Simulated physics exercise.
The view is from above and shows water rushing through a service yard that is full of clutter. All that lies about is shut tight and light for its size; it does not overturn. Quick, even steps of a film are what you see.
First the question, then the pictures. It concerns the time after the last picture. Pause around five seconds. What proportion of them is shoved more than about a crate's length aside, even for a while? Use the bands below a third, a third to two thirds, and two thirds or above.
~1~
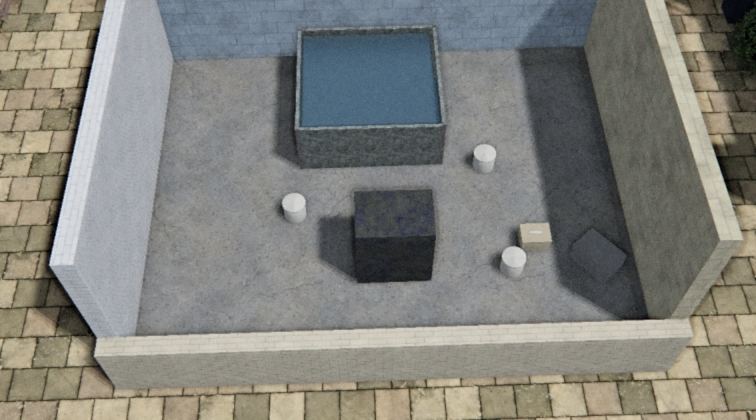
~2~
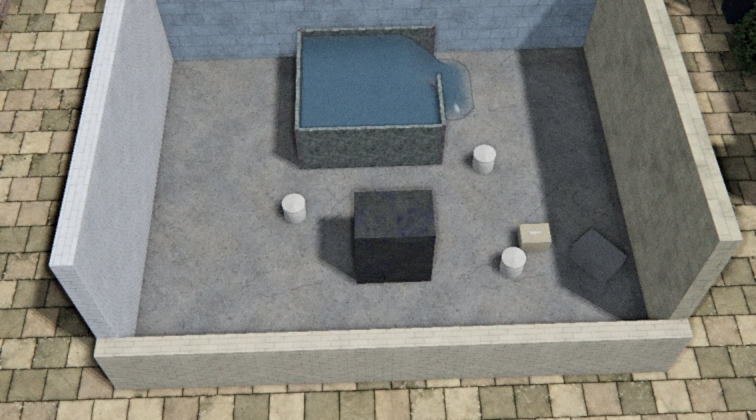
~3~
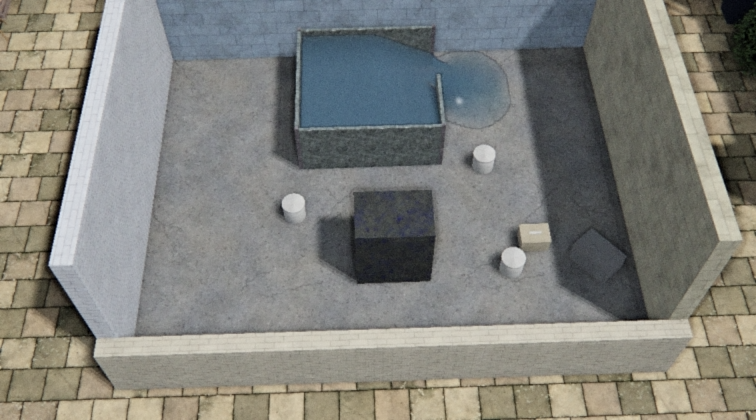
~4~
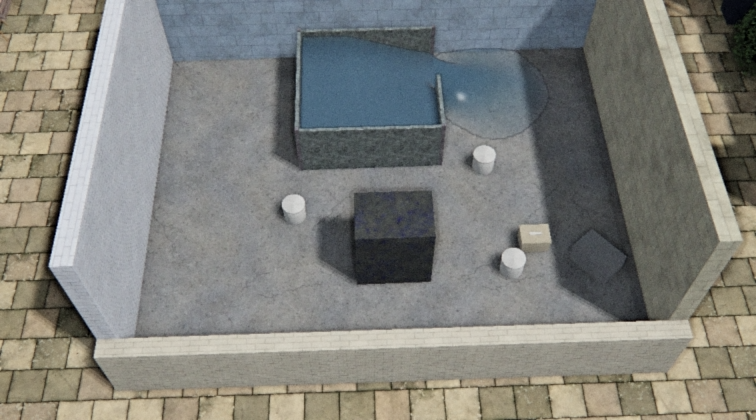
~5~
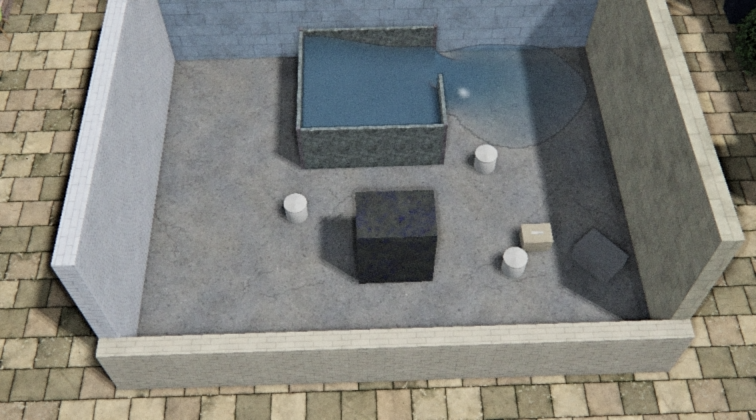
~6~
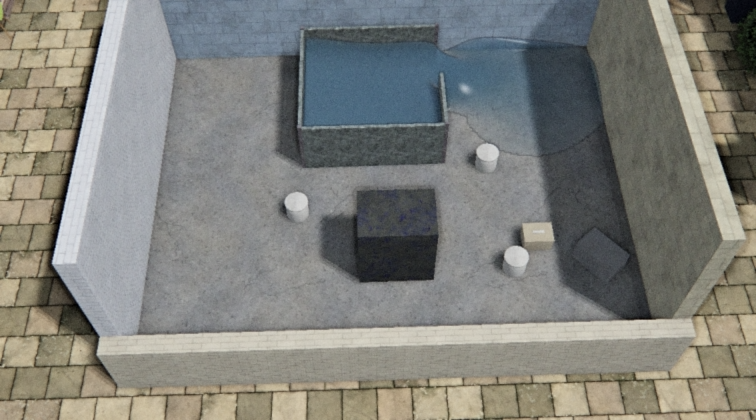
It falls a third to two thirds.
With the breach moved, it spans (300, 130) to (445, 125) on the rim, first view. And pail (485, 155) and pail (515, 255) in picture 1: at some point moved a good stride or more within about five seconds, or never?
Fell short, went past that.
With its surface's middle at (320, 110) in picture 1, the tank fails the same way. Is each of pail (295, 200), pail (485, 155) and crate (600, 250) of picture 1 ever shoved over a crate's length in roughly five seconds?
Taking them in turn: Kept near its start; got sent well off; got sent well off.
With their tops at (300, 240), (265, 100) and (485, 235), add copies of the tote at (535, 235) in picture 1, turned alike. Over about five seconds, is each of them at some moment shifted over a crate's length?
Stays put, stays put, shoved clear.
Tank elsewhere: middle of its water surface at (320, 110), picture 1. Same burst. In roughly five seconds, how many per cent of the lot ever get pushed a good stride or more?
I reckon around 80 percent of them.
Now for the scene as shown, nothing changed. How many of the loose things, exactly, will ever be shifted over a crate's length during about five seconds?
I make it 3.
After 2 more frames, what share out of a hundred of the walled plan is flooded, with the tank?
About 25 in a hundred.
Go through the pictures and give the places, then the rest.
In the first picture, a crate at (600, 250), on the bottom; a pail at (514, 257) rests on the ground; 0 of 5 have shifted.
In the second picture, a crate at (600, 250), on the bottom; a pail at (514, 257), on the bottom; 0 of 5 have shifted.
In the third picture, a crate at (600, 250), on the bottom; a pail at (514, 257), on the bottom; 0 of 5 have shifted.
In the fourth picture, a crate at (600, 251), on the bottom; a pail at (514, 258) rests on the ground; 0 of 5 have shifted.
In the fifth picture, a crate at (602, 250), on the bottom; a pail at (516, 257), on the bottom; 0 of 5 have shifted.
In the sixth picture, a crate at (603, 249), on the bottom; a pail at (517, 256) rests on the ground; 0 of 5 have shifted.
A moment on, 0 of 5 are well off their spots; 0 afloat.
Next, 0 of 5 are well off their spots; 0 afloat.
Later, 3 of 5 are well off their spots; 2 afloat.
In the end, 3 of 5 are well off their spots, and 3 have been at some point; 1 afloat.
